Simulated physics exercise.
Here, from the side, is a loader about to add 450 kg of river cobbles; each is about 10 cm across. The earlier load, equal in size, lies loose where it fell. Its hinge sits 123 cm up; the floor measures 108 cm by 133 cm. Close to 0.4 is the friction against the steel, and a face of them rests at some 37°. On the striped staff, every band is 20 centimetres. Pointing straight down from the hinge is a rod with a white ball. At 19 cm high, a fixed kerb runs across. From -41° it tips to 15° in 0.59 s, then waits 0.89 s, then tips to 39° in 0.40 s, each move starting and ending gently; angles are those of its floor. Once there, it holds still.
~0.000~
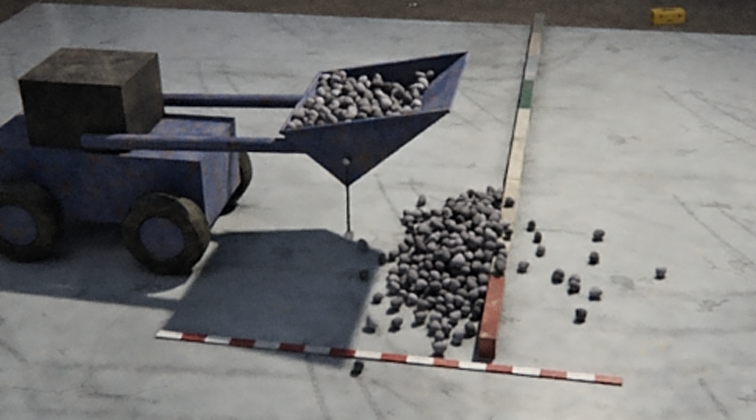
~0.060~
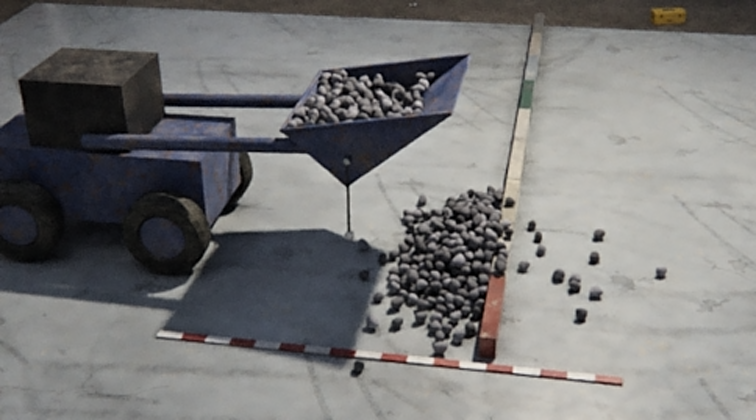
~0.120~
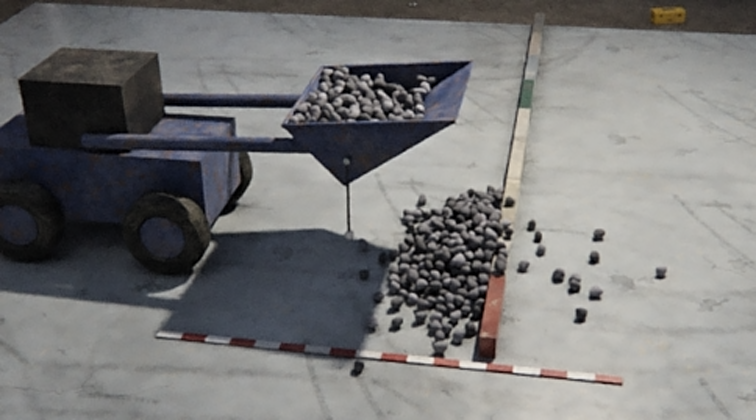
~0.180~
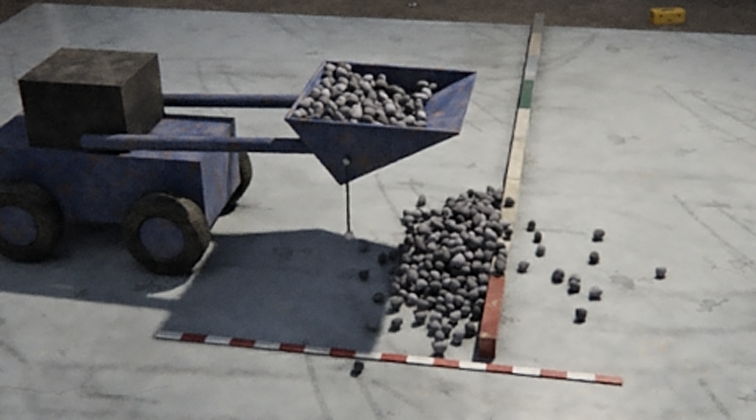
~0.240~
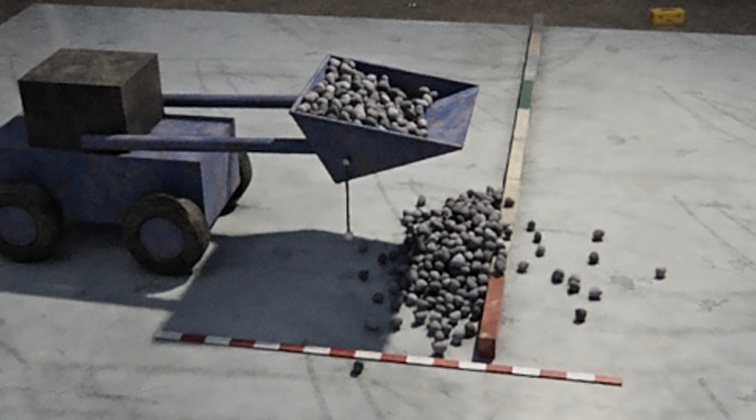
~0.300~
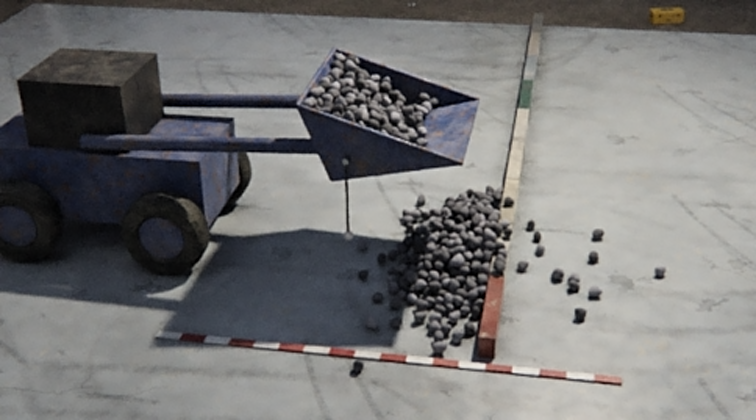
A blue loader standing still while its raised bucket of grey stones tilts forward beside a loose pile of similar stones.
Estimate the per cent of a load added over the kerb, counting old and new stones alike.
Roughly 23 per cent of a load is added.
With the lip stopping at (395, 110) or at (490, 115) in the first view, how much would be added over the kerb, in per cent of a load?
I'd guess close to 0 per cent first and close to 70 per cent second.
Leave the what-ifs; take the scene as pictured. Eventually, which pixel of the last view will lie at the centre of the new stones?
Roughly at pixel (467, 241).
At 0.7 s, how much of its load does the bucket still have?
Close to 100 in a hundred is still held.
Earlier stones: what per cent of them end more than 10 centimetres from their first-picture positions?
About 15 %.
After 0.4 s the floor is at 6°; in per cent of one load, 100 in the bucket, 96 on this side of the kerb, 3 over the kerb; the foremost stones are at (592, 275).
After 0.7 s the floor is at 15°; in per cent of one load, 100 in the bucket, 96 on this side of the kerb, 3 over the kerb; the foremost stones are at (592, 275).
After 2.3 s the floor is at 39°; in per cent of one load, 11 in the bucket, 166 on this side of the kerb, 23 over the kerb; the foremost stones are at (616, 267).
After 5.2 s the floor is at 39°; in per cent of one load, 0 in the bucket, 174 on this side of the kerb, 26 over the kerb; the foremost stones are at (621, 277). Net gain over the kerb, 23.
